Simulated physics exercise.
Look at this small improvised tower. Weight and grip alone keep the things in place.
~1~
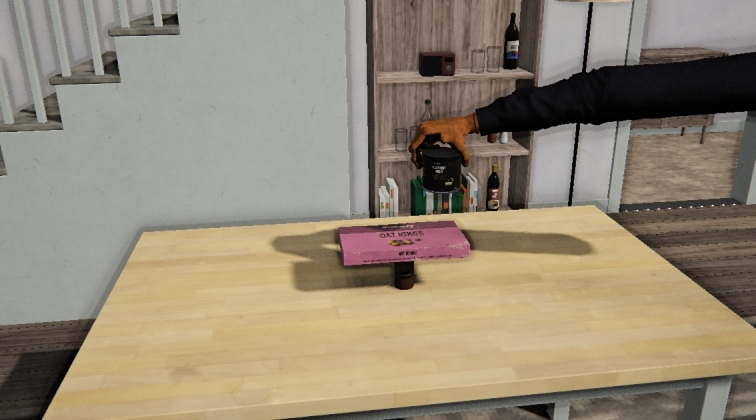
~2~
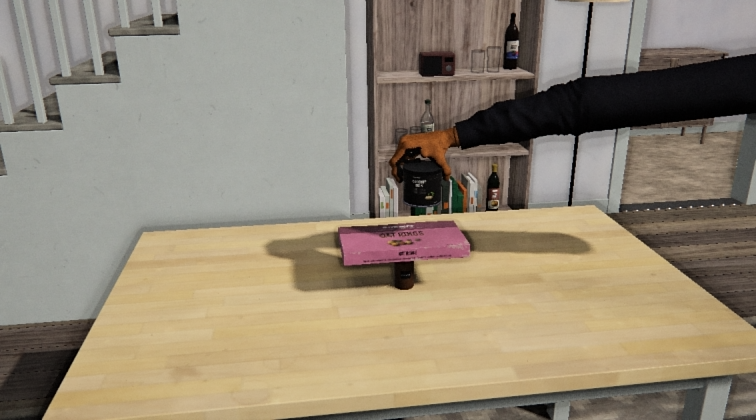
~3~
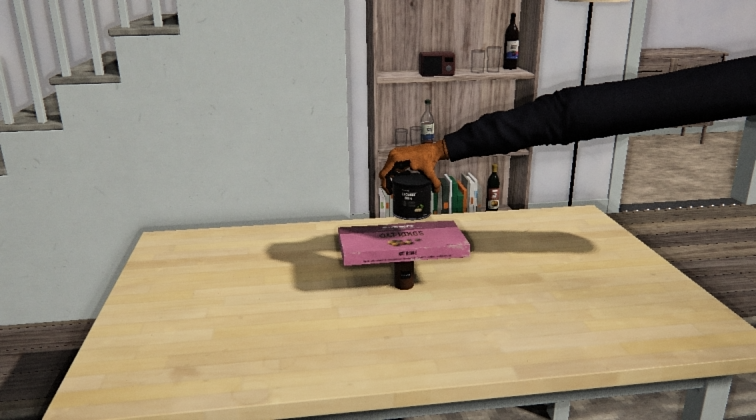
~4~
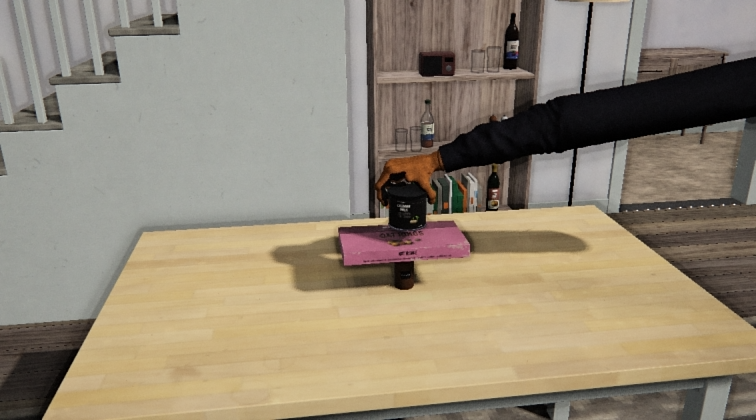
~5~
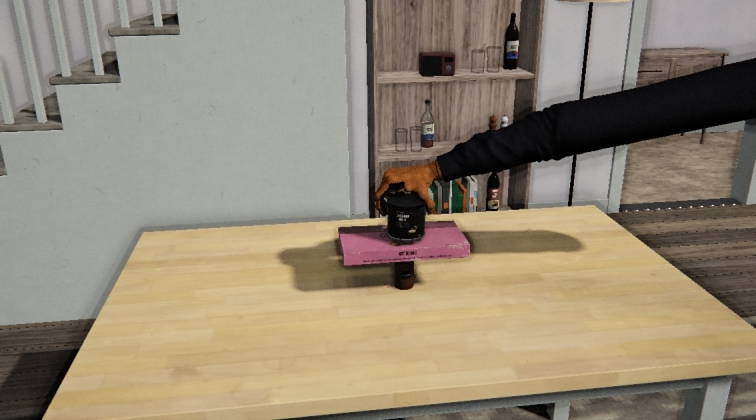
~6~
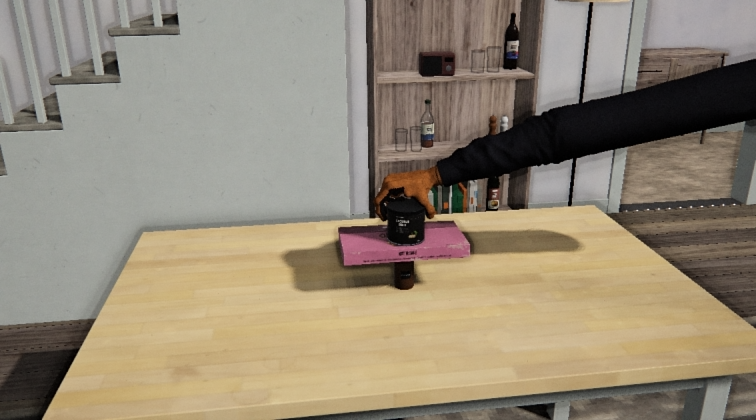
A gloved orange hand at the end of a dark-sleeved arm reaches in from the right, holding a black tin above a pale wooden table, seen from the front and slightly above. A pink box lies across a small brown shaker, with stairs at left and shelves of bottles behind. The hand moves the tin left and down onto the box, still gripping it, while the camera stays still.
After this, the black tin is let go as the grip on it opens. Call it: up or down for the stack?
Up - it stays standing.
Then, 0.20 s on from there, no change.
Then, 0.50 s on from there, black tin resting near (406, 223).
In the end, all 3 unmoved. At the end, from the last picture's camera, black tin near (406, 223). The stack keeps its balance.
